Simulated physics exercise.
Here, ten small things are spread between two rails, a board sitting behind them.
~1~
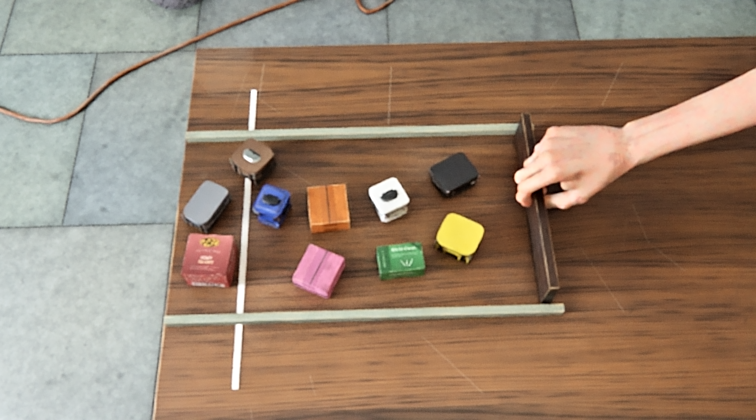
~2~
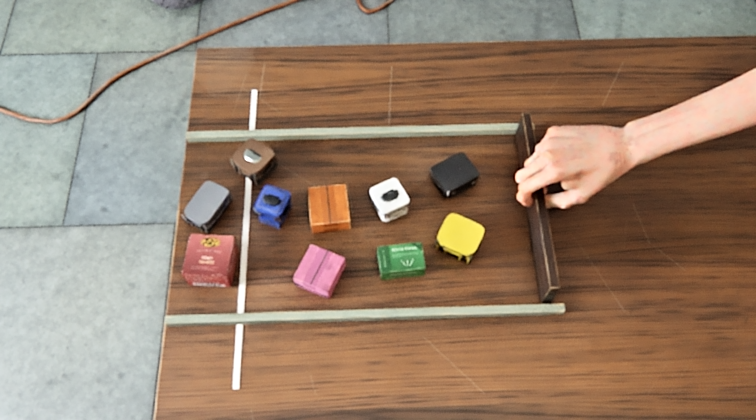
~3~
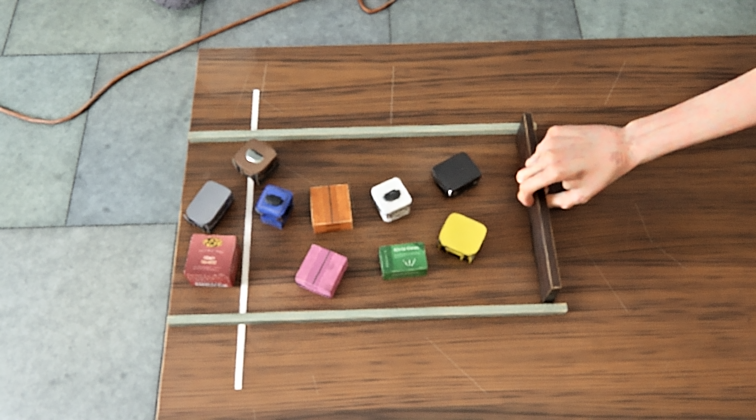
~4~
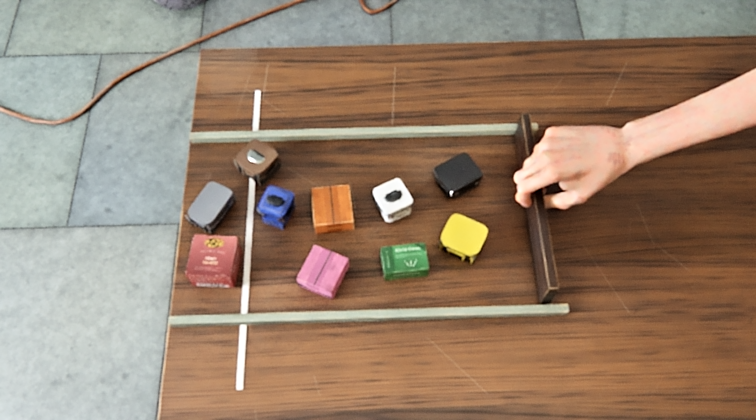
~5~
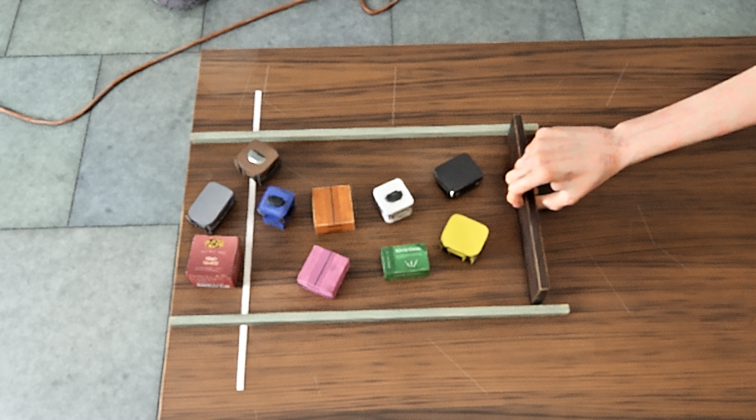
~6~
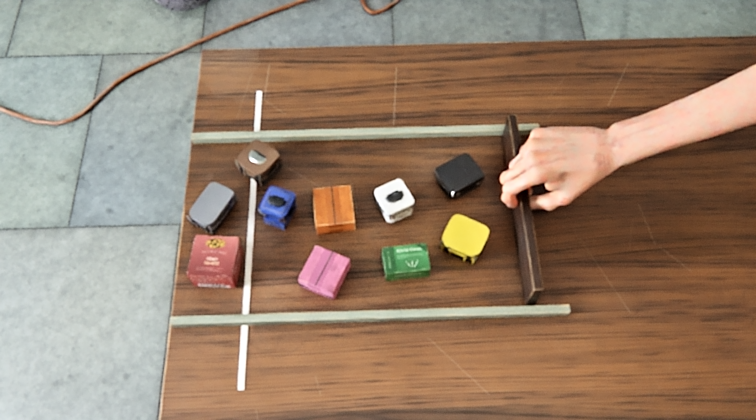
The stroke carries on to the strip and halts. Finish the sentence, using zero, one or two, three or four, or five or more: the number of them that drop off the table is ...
The number that drop off the table is three or four.
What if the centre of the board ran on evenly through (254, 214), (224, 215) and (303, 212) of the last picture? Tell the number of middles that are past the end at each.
Past-the-end tally - position 1: 3, position 2: 6, position 3: 0.
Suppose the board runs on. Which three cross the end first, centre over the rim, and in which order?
Order, earliest first: Grey case, red box, blue case.
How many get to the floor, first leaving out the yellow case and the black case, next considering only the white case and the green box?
I'd say 3 the first time and 1 the second time.
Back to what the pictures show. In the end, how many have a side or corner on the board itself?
Result: 4 in all.
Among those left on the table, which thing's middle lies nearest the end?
The brown case.
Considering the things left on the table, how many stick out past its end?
I'd put it at 1.
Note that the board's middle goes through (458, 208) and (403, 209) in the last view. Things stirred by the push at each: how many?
Counts: 3, 5.
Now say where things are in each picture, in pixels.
Grey case (208, 207); red box (210, 261); brown case (254, 162); board (535, 205); tape (246, 223), in the first picture.
Red box (211, 261); white case (389, 201), in the second picture.
Brown case (257, 162); board (537, 204), in the third picture.
Grey case (212, 208); orange box (333, 209), in the fourth picture.
Red box (215, 262); blue case (278, 207), in the fifth picture.
Grey case (213, 208); red box (216, 262); brown case (260, 163); board (521, 206); tape (251, 224), in the sixth picture.
Soon after, none off yet; grey case at rest near (213, 208); red box at rest near (216, 262); brown case at rest near (260, 163).
In the end, the number that fall off is three or four; gone, blue case, red box and grey case.
